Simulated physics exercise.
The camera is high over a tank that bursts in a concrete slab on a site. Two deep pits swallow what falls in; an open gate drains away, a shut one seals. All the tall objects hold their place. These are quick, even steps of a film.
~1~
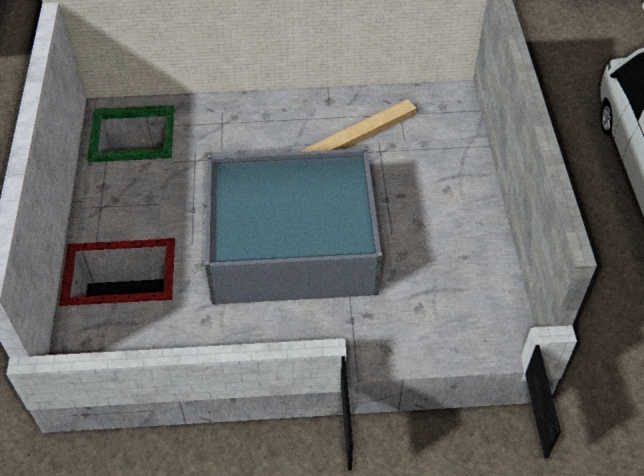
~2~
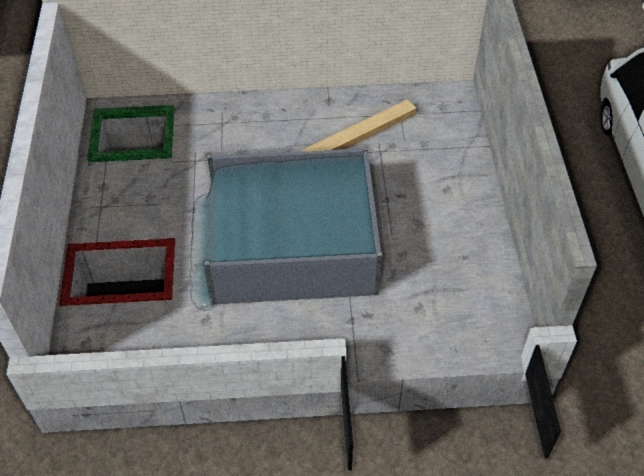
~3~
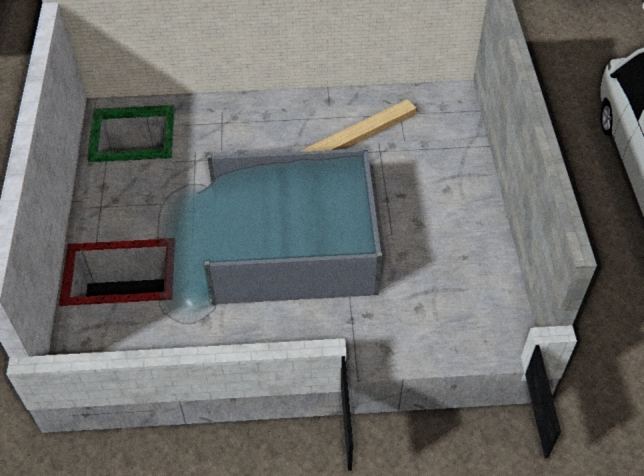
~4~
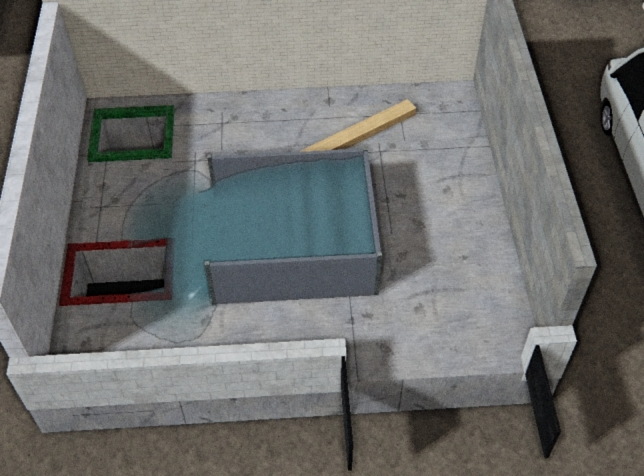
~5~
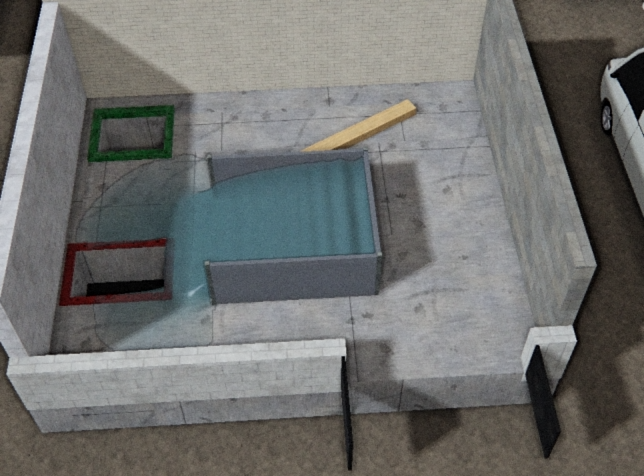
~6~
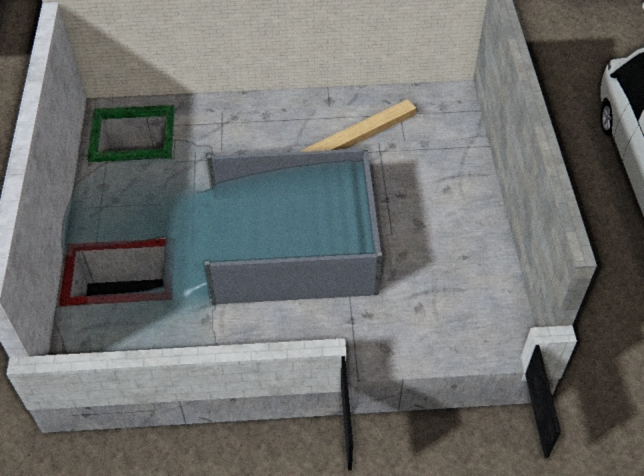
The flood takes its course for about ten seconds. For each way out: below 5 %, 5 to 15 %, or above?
The gate takes not even 5 %; the green pit takes from 5 to 15 %; the red pit takes above 15 %.
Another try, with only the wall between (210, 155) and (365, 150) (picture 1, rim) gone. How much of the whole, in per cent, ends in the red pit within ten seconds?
Roughly, in per cent: Red 8.
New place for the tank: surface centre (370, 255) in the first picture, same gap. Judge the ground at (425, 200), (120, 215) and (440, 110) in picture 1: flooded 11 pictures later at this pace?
In turn: Dry, awash, free of water.
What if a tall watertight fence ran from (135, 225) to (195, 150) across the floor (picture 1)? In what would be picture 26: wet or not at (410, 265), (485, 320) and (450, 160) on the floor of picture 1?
As listed: Dry, free of water, dry.
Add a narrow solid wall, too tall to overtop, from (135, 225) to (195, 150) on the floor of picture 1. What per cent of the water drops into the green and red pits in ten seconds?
Parts in a hundred: Green 0, red 55.
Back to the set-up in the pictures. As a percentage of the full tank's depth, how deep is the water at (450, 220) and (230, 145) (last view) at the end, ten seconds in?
About 6 and 2 per cent.
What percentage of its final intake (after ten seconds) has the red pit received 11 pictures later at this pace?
I make it 55 per cent.
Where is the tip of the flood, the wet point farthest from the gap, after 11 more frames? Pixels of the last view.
Near (87, 103).
A moment on, water covers 25 % of the floor; the gate 0 %, the green pit 0 %, the red pit 16 %.
Next, water covers 25 % of the floor; the gate 0 %, the green pit 4 %, the red pit 27 %.
Then, water covers 45 % of the floor; the gate 0 %, the green pit 8 %, the red pit 38 %.
Later, water covers 70 % of the floor; the gate 0 %, the green pit 10 %, the red pit 47 %.
In the end, water covers 90 % of the floor; the gate 1 %, the green pit 10 %, the red pit 50 %.
